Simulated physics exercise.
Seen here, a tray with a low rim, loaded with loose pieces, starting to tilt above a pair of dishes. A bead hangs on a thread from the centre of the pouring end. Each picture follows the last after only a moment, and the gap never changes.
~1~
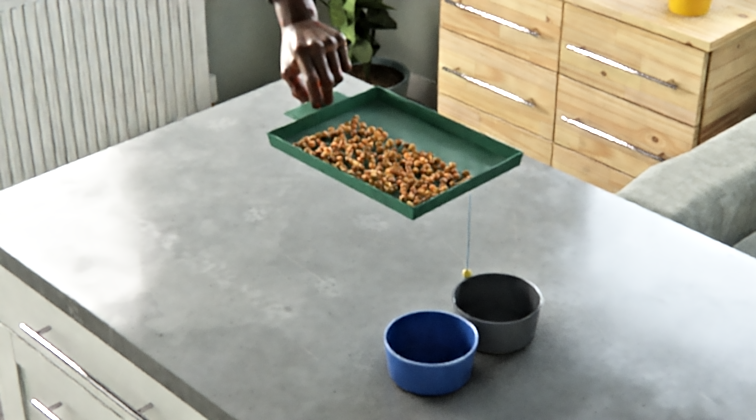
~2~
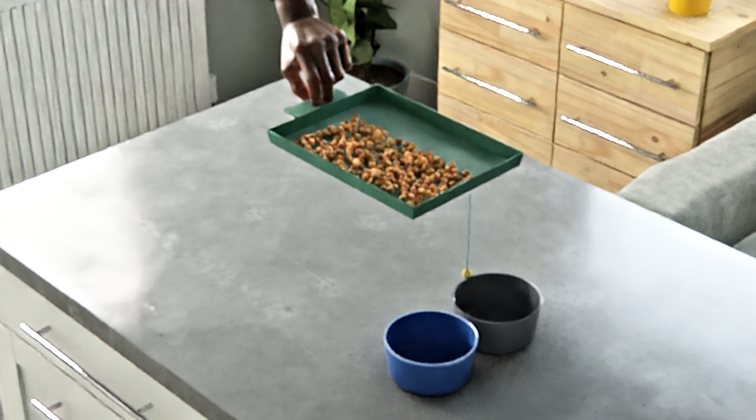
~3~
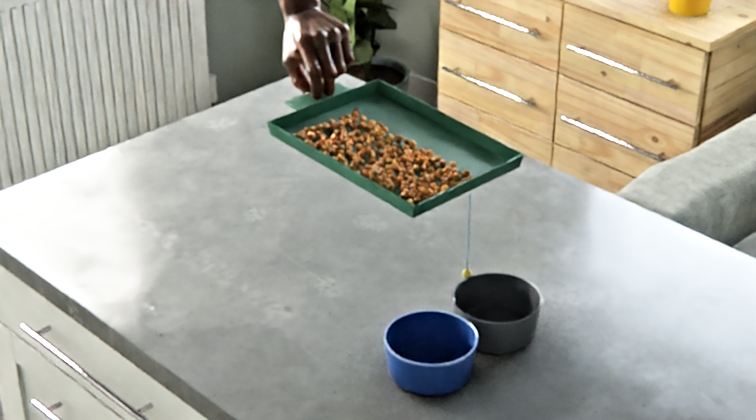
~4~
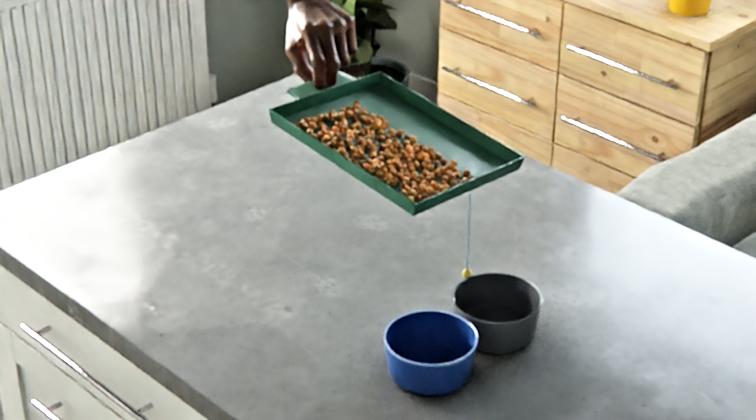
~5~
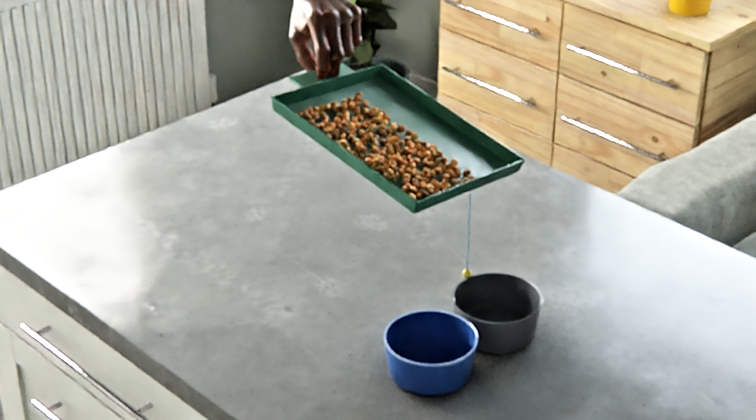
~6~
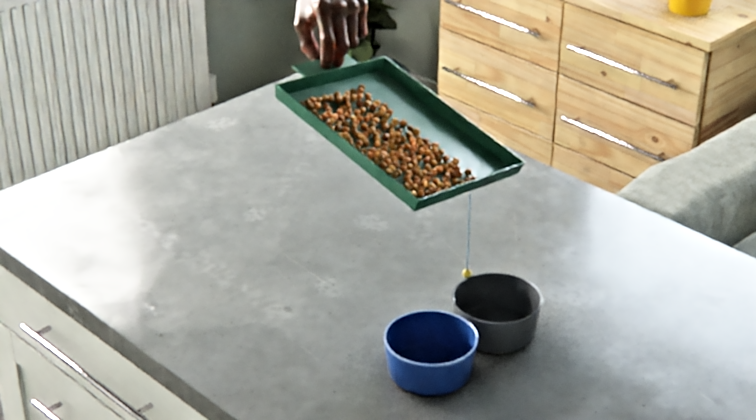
A green tray loaded with small brown pieces, gripped by a hand at its far end, starts out nearly level above a blue dish and a dark grey one on a grey countertop. The hand gradually raises that end, tilting the tray towards its lower right corner, while the dishes stay still.
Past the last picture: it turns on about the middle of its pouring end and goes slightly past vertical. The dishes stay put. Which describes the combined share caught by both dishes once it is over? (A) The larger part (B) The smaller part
Option B: The smaller part.
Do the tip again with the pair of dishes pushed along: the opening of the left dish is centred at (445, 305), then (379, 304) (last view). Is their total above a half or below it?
In the first position past half, in the second shy of half.
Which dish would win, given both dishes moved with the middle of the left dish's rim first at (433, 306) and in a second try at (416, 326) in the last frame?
Try 1: The dish to the right; try 2: The dish to the right.
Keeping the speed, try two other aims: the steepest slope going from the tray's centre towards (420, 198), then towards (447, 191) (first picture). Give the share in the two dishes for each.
You'd see roughly 70 per cent the first time and 90 per cent the second.
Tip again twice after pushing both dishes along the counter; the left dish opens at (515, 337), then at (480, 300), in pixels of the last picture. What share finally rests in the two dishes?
About 10 per cent, then about 80 per cent.
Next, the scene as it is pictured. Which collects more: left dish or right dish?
The one in question is the right-side one.
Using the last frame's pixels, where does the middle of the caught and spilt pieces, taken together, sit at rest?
Around (519, 303).
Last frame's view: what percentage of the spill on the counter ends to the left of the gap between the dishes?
Close to 10 %.
Soon, tray tipped steeply; nearly all on the tray; a stray few in the air.
A while on, tray tipped right over; nearly all on the tray; a small part outside both.
Towards the end, tray tipped past a quarter turn; about a third in the right dish; about two thirds outside both.
Finally, tray tipped past a quarter turn; none in the left dish; about a third in the right dish; about two thirds outside both.
